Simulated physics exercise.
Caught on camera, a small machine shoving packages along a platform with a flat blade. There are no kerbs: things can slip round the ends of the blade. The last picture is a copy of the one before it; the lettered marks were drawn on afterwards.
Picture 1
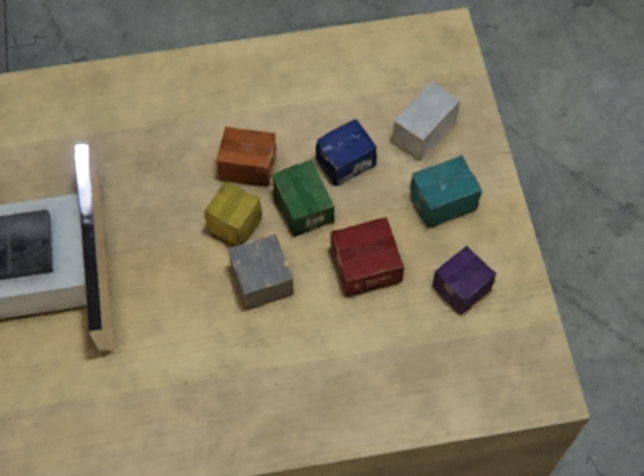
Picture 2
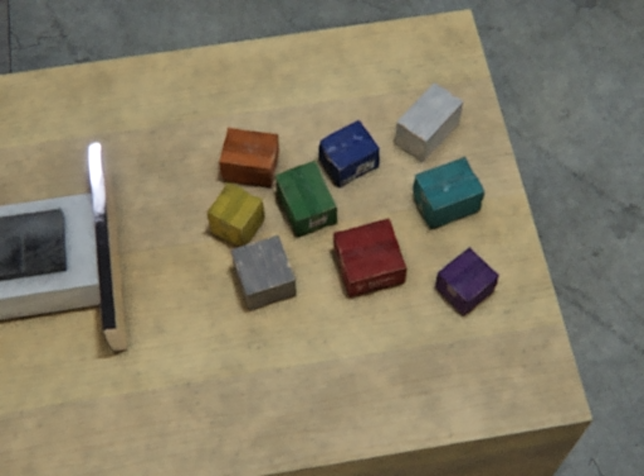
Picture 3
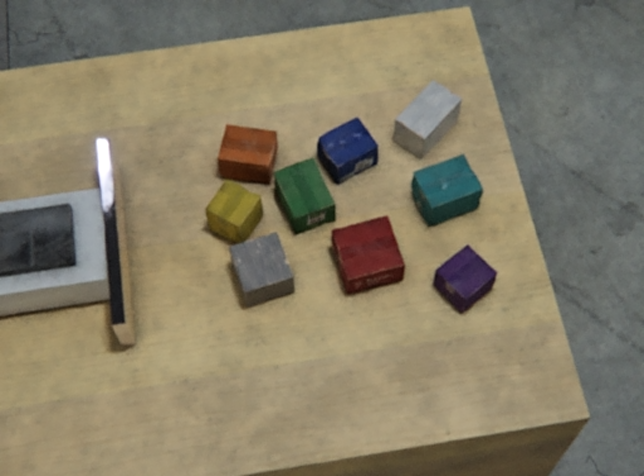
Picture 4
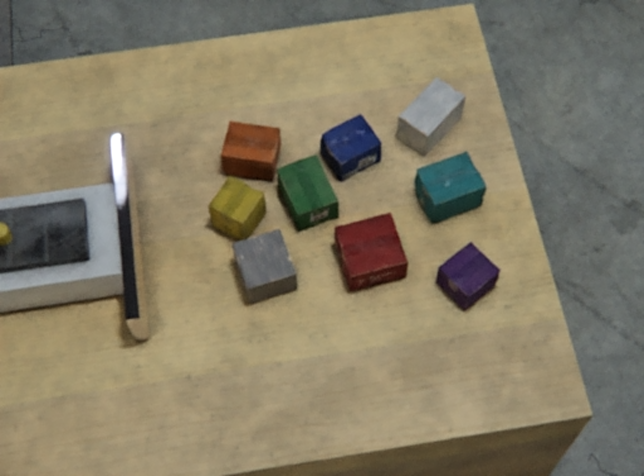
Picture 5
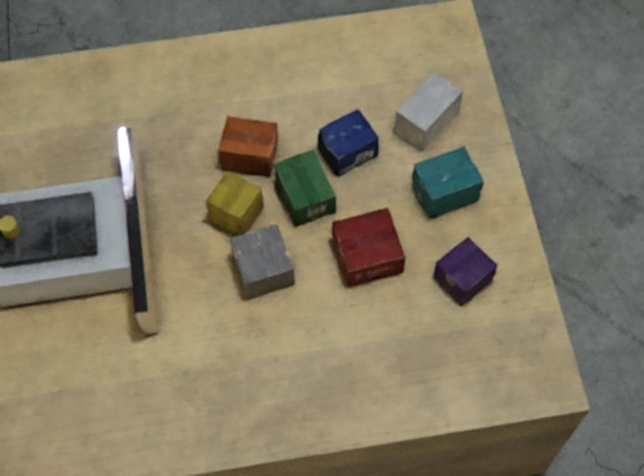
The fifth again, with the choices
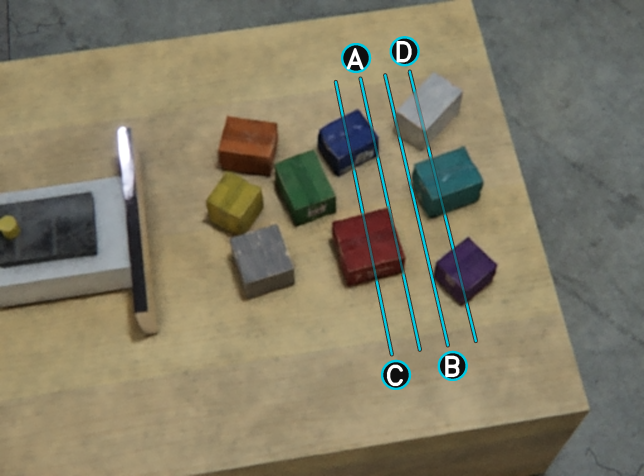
The video shows nine small coloured boxes clustered on a wooden platform, remaining in place relative to one another, while a small machine with a flat upright blade advances slowly from the left toward them without touching any.
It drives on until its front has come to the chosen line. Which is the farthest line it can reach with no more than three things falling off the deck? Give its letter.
At D, and not beyond.
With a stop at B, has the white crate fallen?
By then, yes.
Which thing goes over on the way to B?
The white crate.
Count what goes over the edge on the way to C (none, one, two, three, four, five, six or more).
The count is none.
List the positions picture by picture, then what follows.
In the first frame, purple box (464, 279); orange box (247, 156); robot (10, 245).
In the second frame, robot (23, 244); grey crate (264, 273).
In the third frame, robot (32, 239); turquoise parcel (446, 191).
In the fourth frame, robot (46, 234); red box (371, 252).
In the fifth frame, robot (54, 227); purple box (465, 270); orange box (249, 146); blue parcel (348, 143).
On the marked copy, A at (388, 205); B at (414, 201); C at (362, 209); D at (441, 197).
Following D. Soon after the start, robot (167, 211); orange box (268, 142); blue parcel (354, 139).
Later, robot (278, 194); white crate (470, 94); turquoise parcel (474, 185).
In the end, robot (364, 182); turquoise parcel over the edge; white crate over the edge; two fallen.
As for the rest, A is within the limit but short; B is within the limit but short; C is within the limit but short.
